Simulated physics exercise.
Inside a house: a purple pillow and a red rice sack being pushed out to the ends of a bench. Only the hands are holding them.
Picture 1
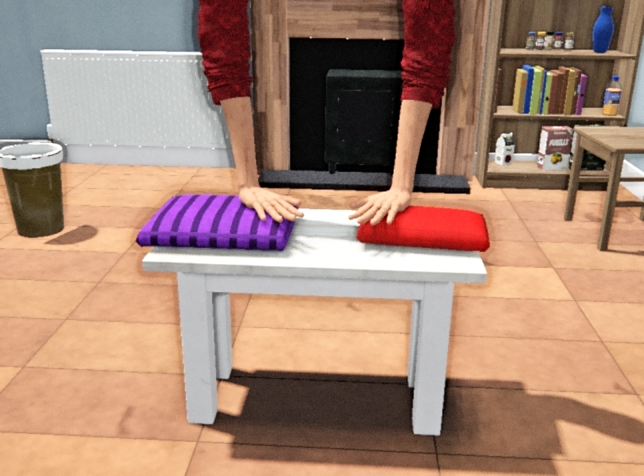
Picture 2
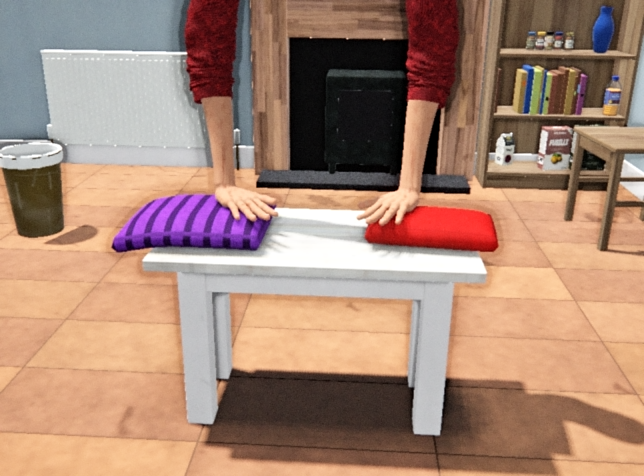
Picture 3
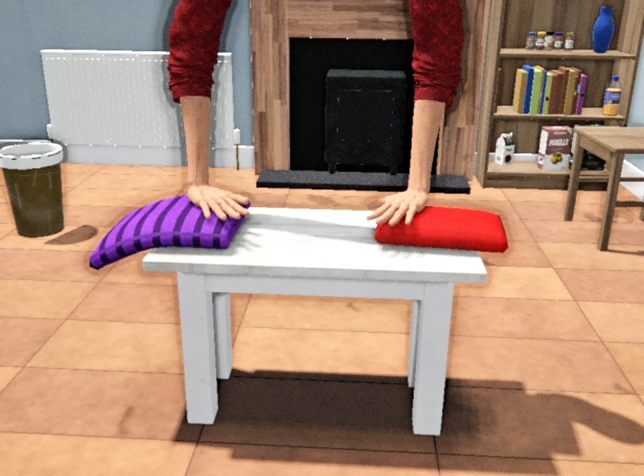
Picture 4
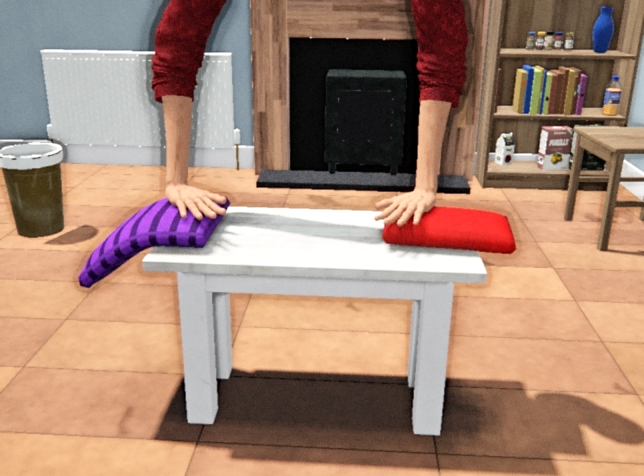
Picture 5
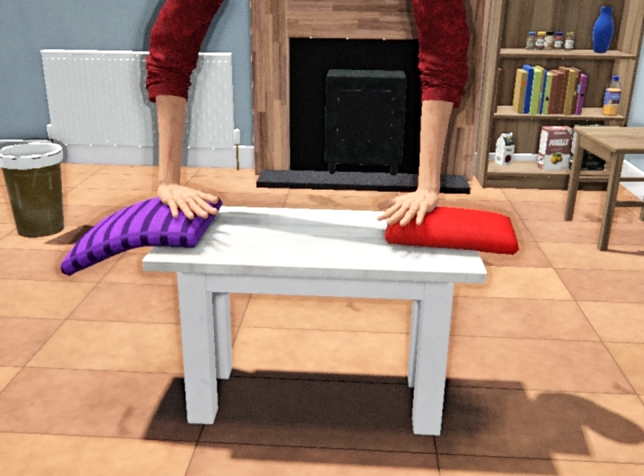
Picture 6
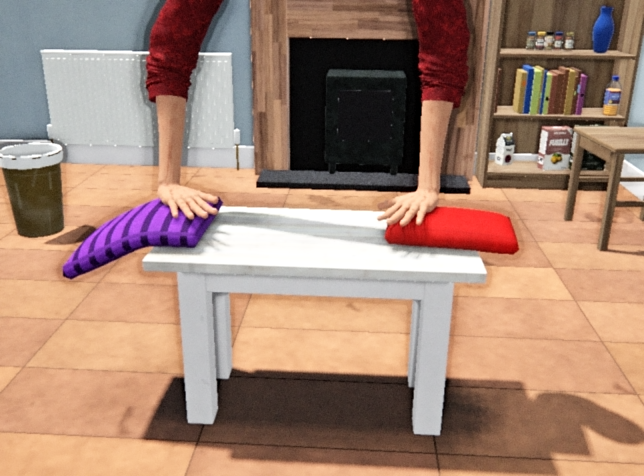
In the video, two hands slide a striped purple pillow left and a red cushion-like sack right toward opposite ends of a white bench, and the purple one bends downward past the edge while the red one extends out nearly level.
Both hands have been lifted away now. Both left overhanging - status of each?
Status: Purple pillow fallen off; red rice sack still on.
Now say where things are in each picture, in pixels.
In the first frame, pillow tip (149, 230); rice sack tip (484, 239).
In the second frame, pillow tip (126, 235); rice sack tip (493, 239).
In the third frame, pillow tip (104, 252); rice sack tip (502, 240).
In the fourth frame, pillow tip (94, 270); rice sack tip (510, 242).
In the fifth frame, pillow tip (77, 259); rice sack tip (513, 242).
In the sixth frame, pillow tip (79, 262), well over half past the edge; rice sack tip (513, 242), about a third past the edge.
Then, 0.34 s past the final frame, pillow falling near (134, 292); rice sack unmoved.
Then, 0.64 s past the final frame, pillow on the floor near (61, 377); rice sack unmoved.
When it is over, pillow on the floor near (60, 374); rice sack unmoved. The purple pillow slumps off the end and the red rice sack remains on top.
